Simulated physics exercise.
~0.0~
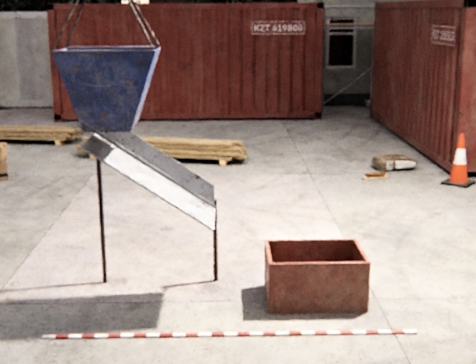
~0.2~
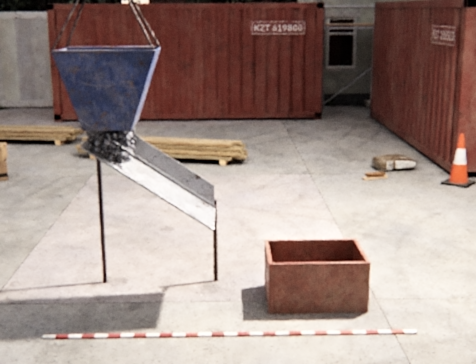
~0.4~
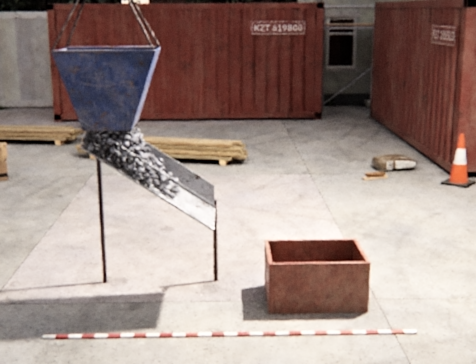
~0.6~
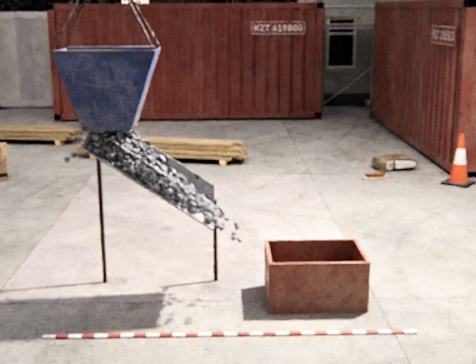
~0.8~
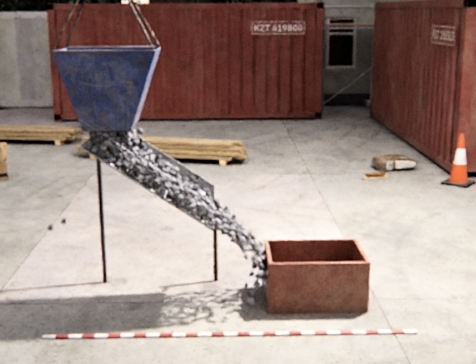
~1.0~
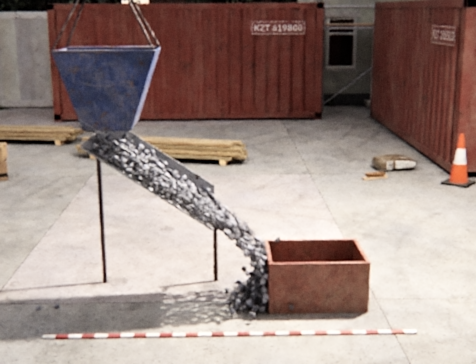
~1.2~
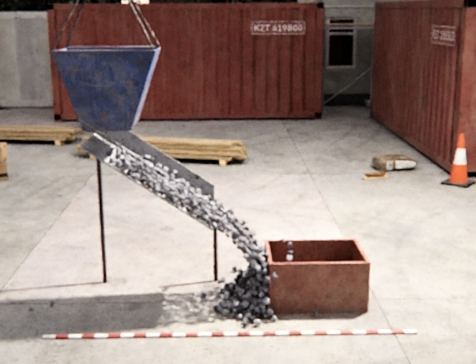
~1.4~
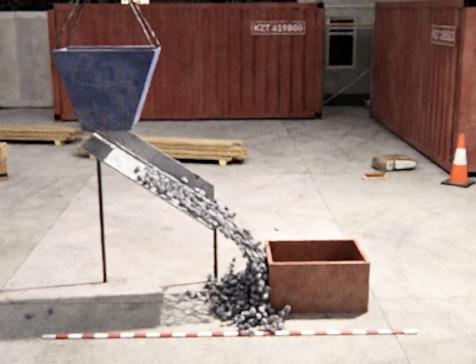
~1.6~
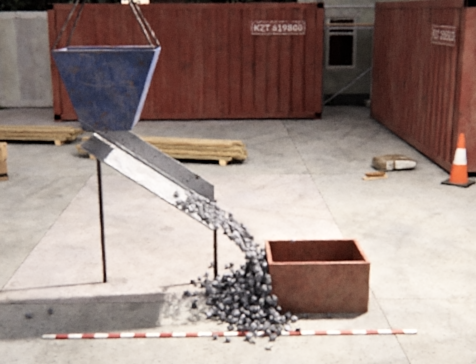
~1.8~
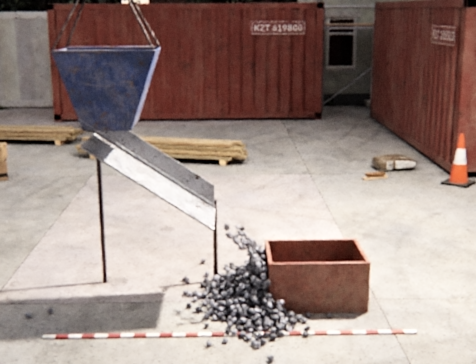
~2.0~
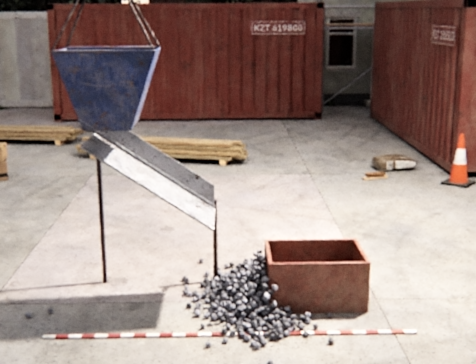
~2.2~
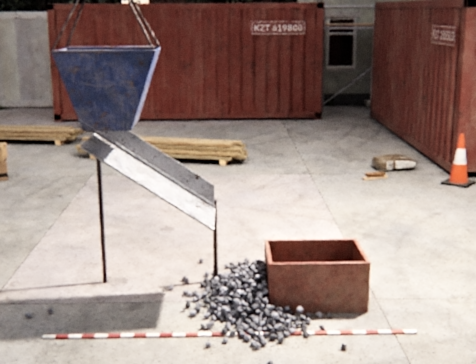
A blue skip hangs from chains at the left of a sunlit concrete yard, seen from a still, slightly raised viewpoint. Below it a sloping steel chute on thin legs points down towards an open reddish-brown bin, with a red and white striped staff on the ground in front and rust-red containers and an orange cone behind. Grey stones pour from the bottom of the skip and slide down the chute to the right. They drop off its lower end, strike the bin's near left side and pile up on the ground. The stream thins and stops, leaving a loose heap against the bin's left side, spilling across the staff, with almost none inside.
